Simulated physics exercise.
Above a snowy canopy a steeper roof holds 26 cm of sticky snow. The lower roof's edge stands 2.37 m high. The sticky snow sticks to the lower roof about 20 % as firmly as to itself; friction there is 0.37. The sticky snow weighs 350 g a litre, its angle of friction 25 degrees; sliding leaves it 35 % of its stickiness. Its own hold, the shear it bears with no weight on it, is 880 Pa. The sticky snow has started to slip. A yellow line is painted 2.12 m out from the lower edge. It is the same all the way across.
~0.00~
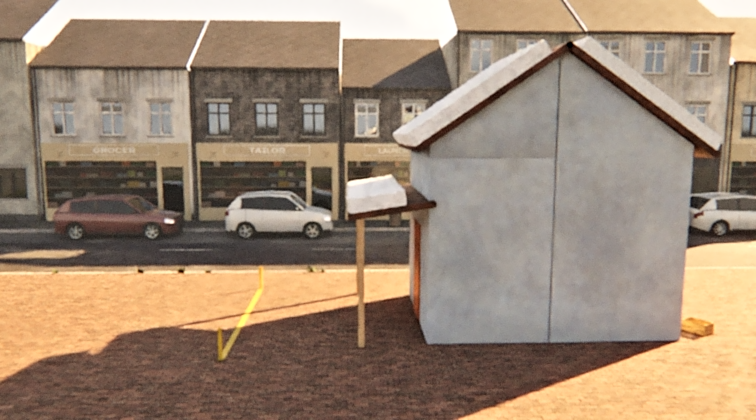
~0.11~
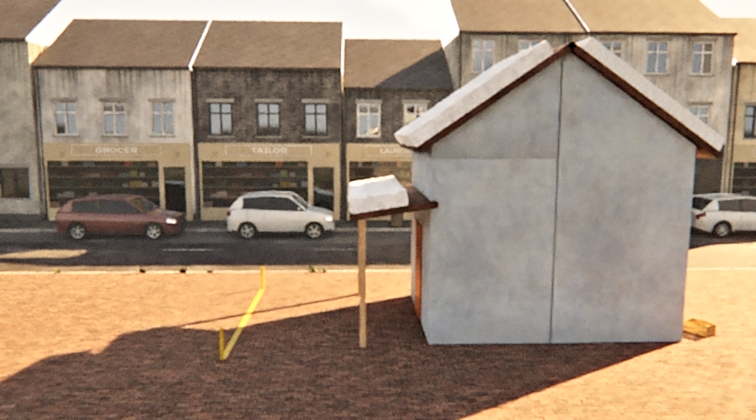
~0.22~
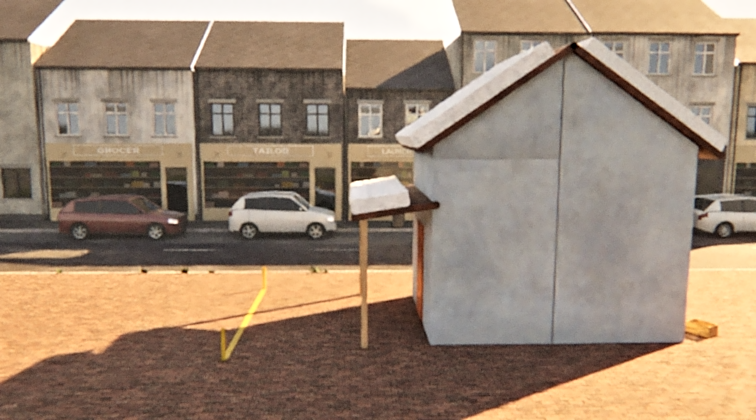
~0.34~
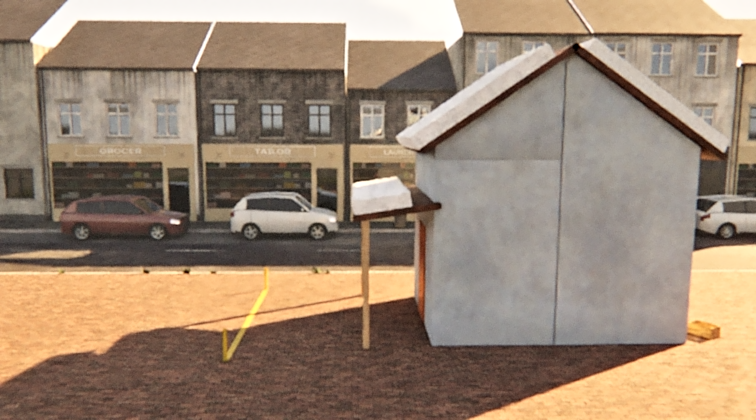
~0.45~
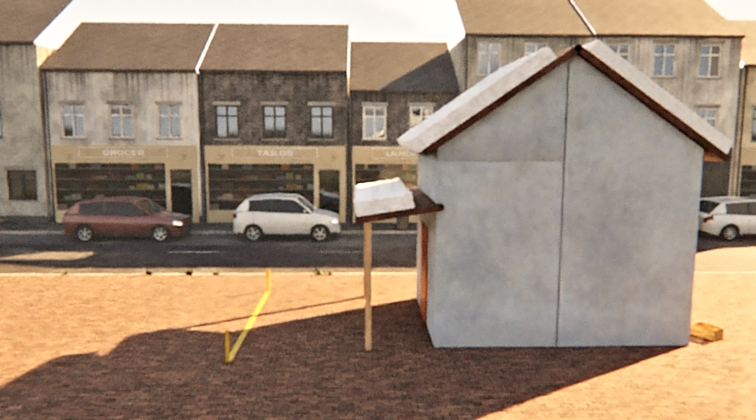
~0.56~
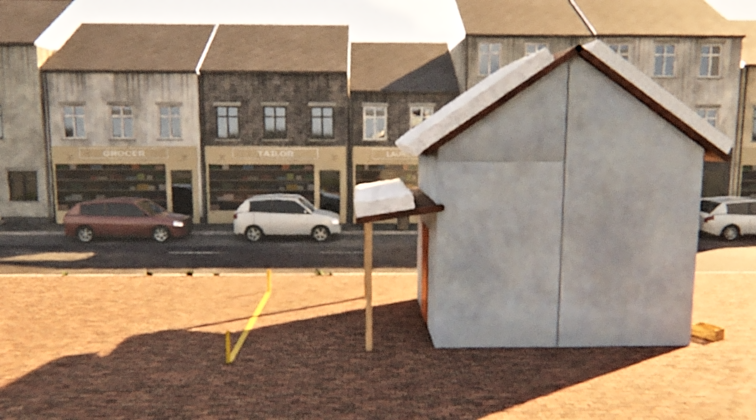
At the start, a grey gabled building with a white-covered roof stands beside a small snowy canopy on a post, with a yellow line on the ground and parked cars and shops behind. The view then drifts very slightly, while the snow on the steep roof shows barely any visible movement.
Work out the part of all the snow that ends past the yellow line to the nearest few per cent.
About 0 %.
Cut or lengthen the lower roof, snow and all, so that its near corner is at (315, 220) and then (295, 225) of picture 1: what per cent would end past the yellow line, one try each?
In that order: 0 %, 0 %.
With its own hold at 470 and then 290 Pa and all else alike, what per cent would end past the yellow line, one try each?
In that order: 20 %, 25 %.
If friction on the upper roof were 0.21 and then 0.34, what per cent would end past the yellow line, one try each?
In turn about 25 %, 16 %.
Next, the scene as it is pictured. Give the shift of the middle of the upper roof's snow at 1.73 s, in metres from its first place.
Some 1.6 m.
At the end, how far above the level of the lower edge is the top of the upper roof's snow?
Roughly 0.6 m.
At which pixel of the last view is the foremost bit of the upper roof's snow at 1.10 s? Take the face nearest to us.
Around (385, 193).
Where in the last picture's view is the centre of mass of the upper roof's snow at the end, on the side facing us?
At about (329, 295).
After 1.10 s, none is below the lower edge and 0 % is past the line.
After 1.73 s, none is below the lower edge and 0 % is past the line.
After 2.37 s, 4 % is below the lower edge and 0 % is past the line.
After 3.00 s, 44 % is below the lower edge and 0 % is past the line.
After 5.60 s, 58 % is below the lower edge and 0 % is past the line.
